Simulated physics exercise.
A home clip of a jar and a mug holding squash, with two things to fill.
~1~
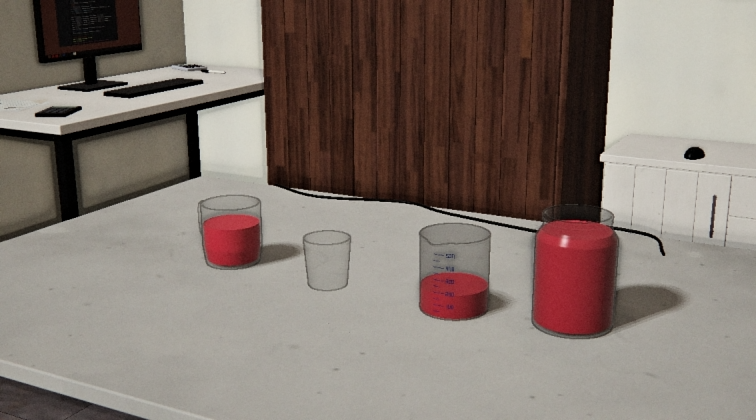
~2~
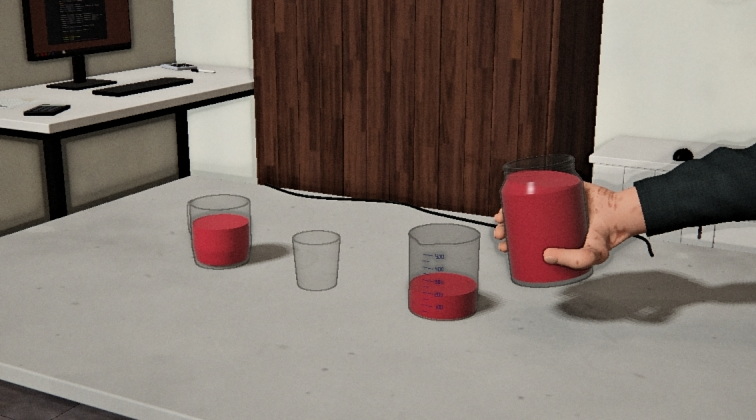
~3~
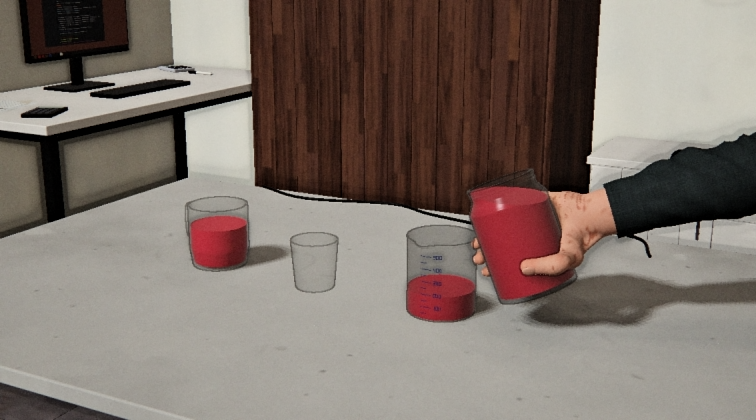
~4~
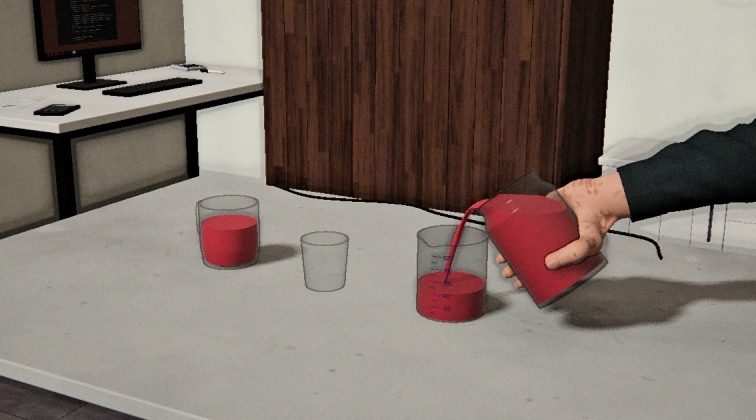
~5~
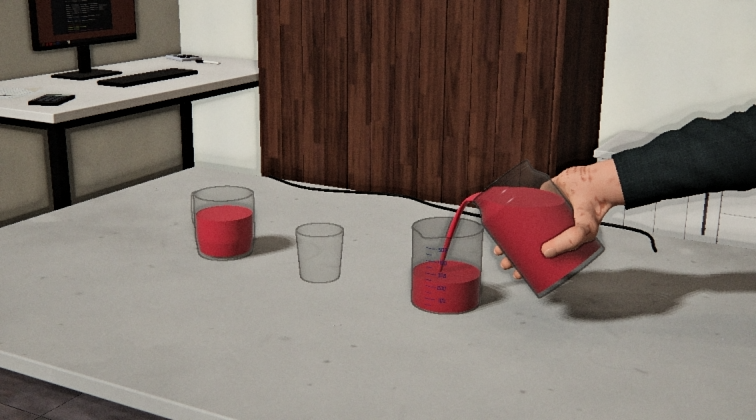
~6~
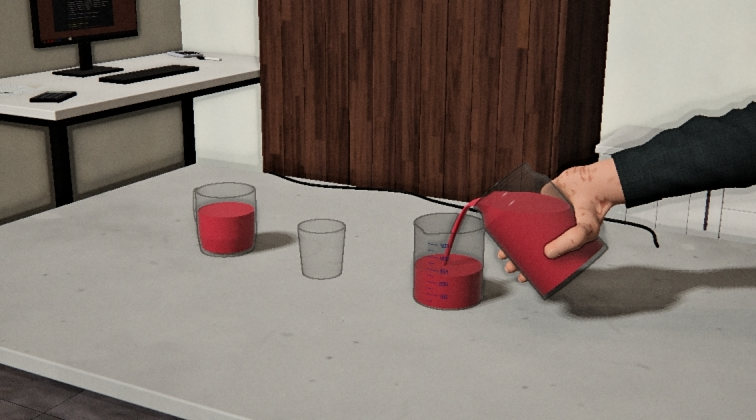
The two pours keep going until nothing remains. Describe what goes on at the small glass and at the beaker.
The small glass runs over, the beaker runs over.
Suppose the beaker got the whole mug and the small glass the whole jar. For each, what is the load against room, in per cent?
The first comes to 80 per cent and the second to 520 per cent.
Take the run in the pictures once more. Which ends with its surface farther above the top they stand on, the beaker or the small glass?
The higher surface is in the beaker on the right.
Shortly, the beaker is full to the brim.
Then, the beaker is full to the brim, some went over its rim.
At the finish, the small glass is full to the brim, some went over its rim; the beaker is full to the brim, some went over its rim.
